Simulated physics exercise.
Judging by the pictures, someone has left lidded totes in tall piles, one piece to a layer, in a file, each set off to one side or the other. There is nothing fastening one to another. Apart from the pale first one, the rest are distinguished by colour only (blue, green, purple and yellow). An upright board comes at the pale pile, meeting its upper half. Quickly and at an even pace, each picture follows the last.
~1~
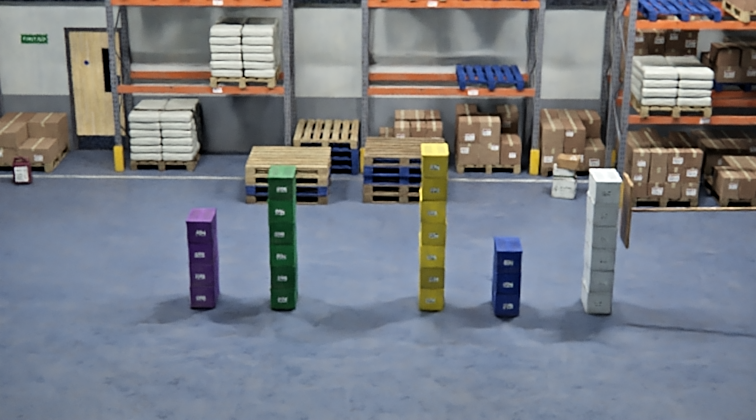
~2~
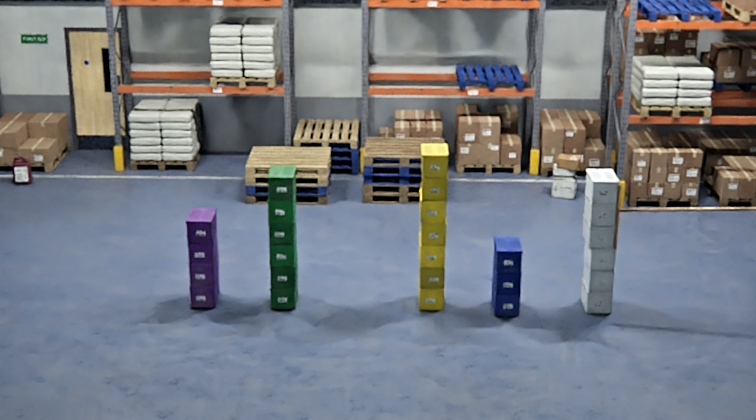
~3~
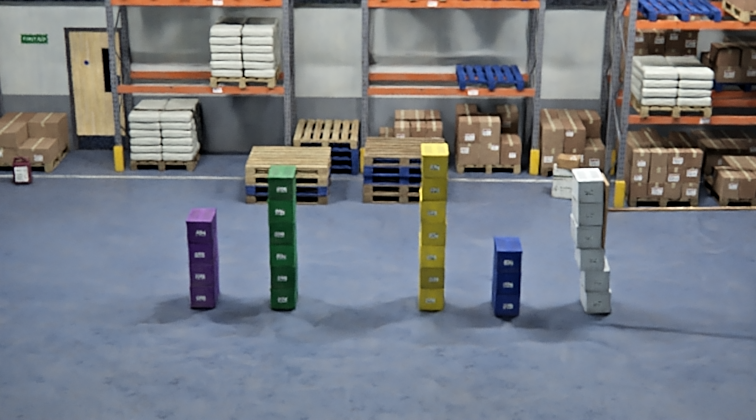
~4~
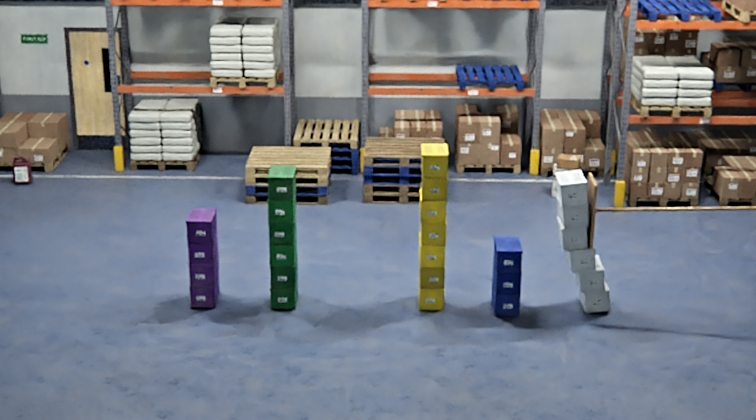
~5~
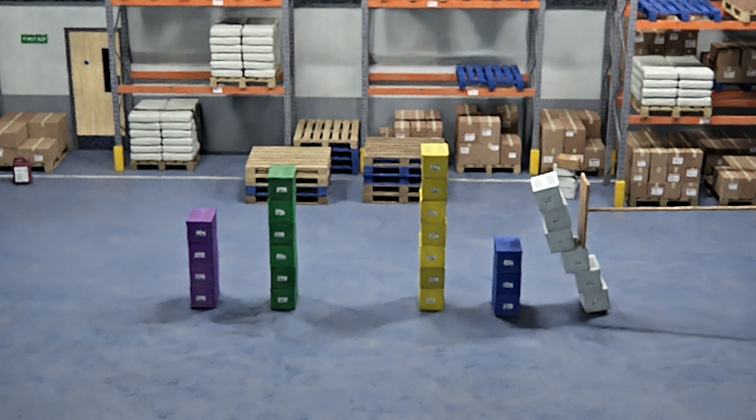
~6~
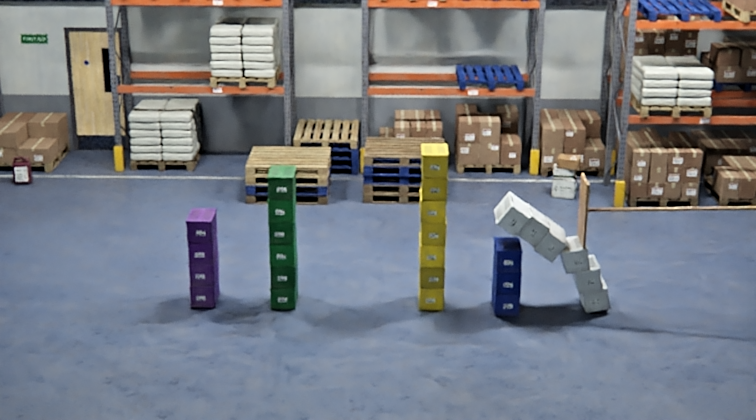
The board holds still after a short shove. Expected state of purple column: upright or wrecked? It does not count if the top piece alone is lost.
The pile remains largely upright.
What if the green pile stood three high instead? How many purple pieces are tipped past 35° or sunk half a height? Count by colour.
Pieces down at the end for purple: 0.
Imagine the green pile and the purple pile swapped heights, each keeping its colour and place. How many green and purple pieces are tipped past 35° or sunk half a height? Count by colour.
Down at the end: Green 0, purple 0.
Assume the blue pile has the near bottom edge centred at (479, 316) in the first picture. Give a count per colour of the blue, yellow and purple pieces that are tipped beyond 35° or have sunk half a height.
The counts are blue 0, yellow 0, purple 0.
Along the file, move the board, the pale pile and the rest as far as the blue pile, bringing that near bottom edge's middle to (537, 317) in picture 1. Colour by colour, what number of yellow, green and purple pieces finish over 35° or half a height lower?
The count comes out as yellow 0, green 0 and purple 0.
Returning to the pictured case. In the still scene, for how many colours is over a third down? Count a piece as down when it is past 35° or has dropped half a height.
The answer is 0.
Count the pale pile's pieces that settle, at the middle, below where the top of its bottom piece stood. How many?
Count = 3.
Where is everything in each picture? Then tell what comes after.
In the first picture (pixels give the middle of a visible side), board (631, 209) not yet touching; top purple tote (199, 232); top green tote (280, 189); none of the others has stirred.
Board (618, 209) pushing; top purple tote (199, 232), in the second picture.
Board (606, 209) pushing; top purple tote (199, 232), in the third picture.
Board (594, 209) pushing, top of the pale pile leaning a little; top purple tote (199, 232); none of the others has stirred, in the fourth picture.
Board (587, 209) stopped, top of the pale pile leaning clearly; top purple tote (199, 232); none of the others has stirred, in the fifth picture.
Board (587, 209) stopped, top of the pale pile leaning steeply; top purple tote (199, 232); top green tote (280, 189); none of the others has stirred, in the sixth picture.
Shortly afterwards, 3 of the pale pile down; none of the 4 purple totes down (0 of 20 in all colours); top purple tote unmoved.
In the end, 3 of the pale pile down; none of the 4 purple totes down (0 of 20 in all colours); top purple tote unmoved; top yellow tote unmoved. From the last view, middles, top purple tote near (202, 226), top yellow tote near (433, 161).
